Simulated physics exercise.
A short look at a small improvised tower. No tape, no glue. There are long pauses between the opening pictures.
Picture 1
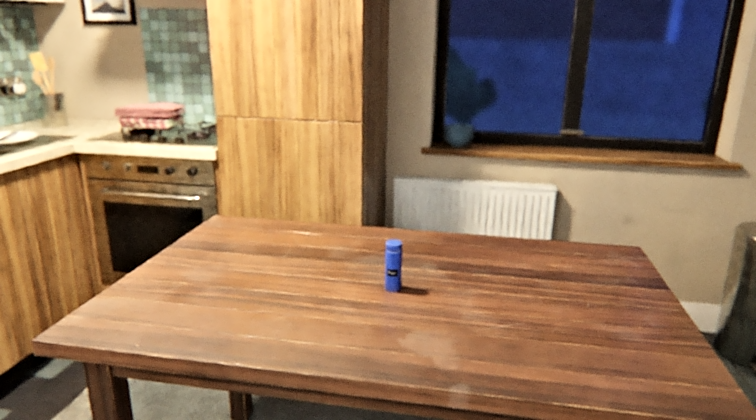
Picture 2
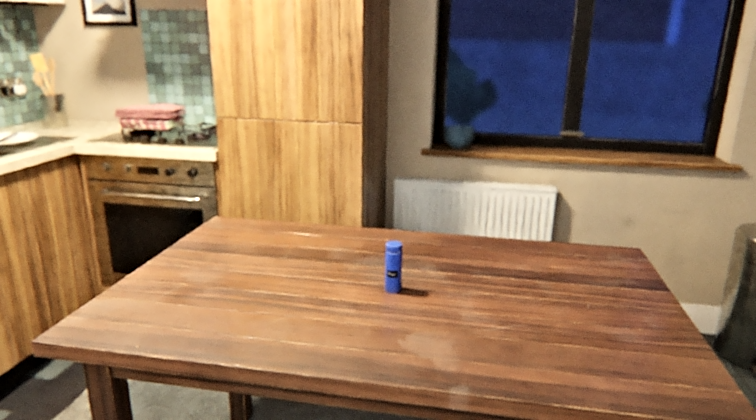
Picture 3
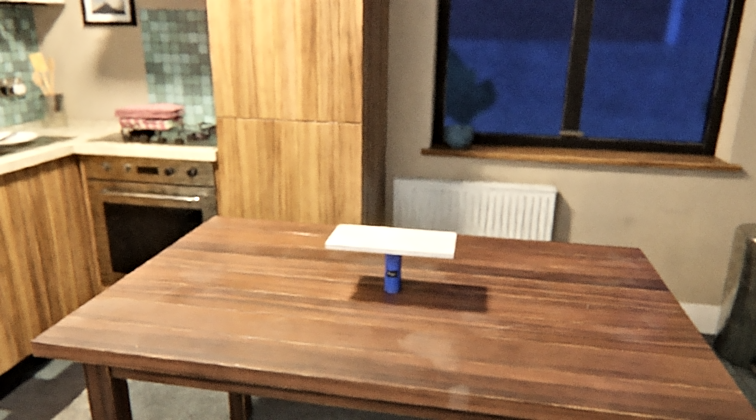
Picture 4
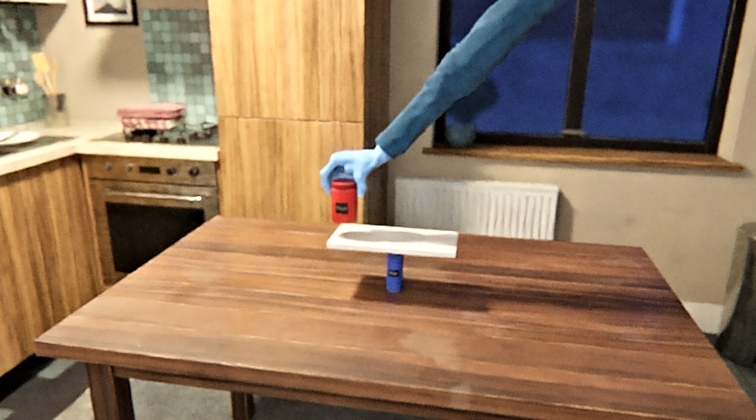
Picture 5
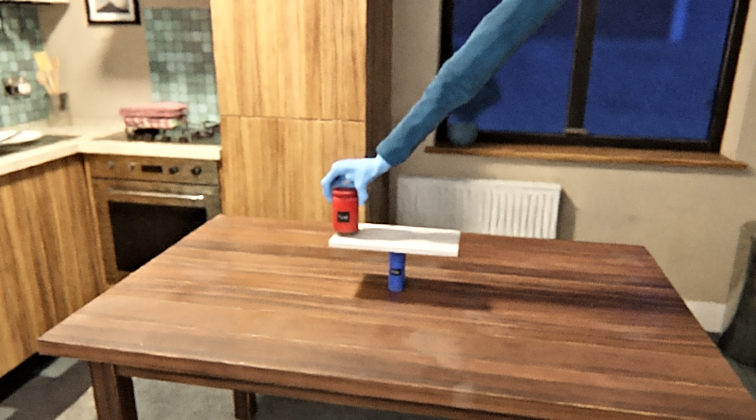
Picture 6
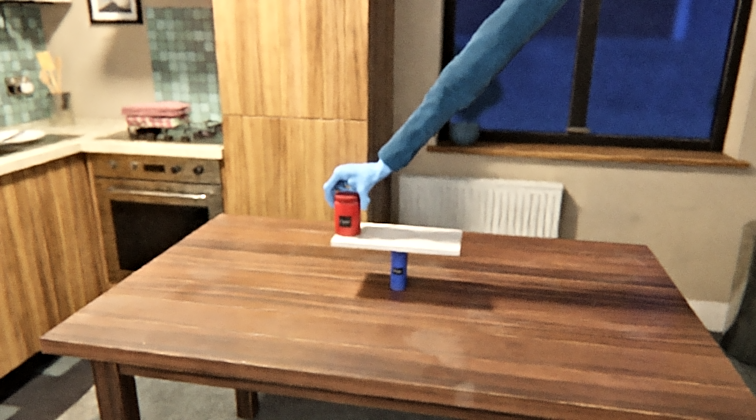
A white board appears atop a blue cylinder, and a gloved hand lowers a red jar onto its left end.
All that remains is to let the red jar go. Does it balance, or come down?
The stack loses its balance.
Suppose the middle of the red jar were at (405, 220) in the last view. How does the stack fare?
Then it keeps its balance.
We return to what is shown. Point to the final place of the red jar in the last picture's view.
Near (316, 270).
Then, 0.40 s past the last view, red jar now fallen; white board rocked 56° from its first pose.
Then, 0.70 s past the last view, white board now fallen; blue shaker rocked 74° from its first pose.
Then, 0.80 s past the last view, blue shaker now fallen.
Finally, fallen, red jar, white board and blue shaker. Final places as the last picture's camera would see them, red jar near (316, 270). The stack comes apart.
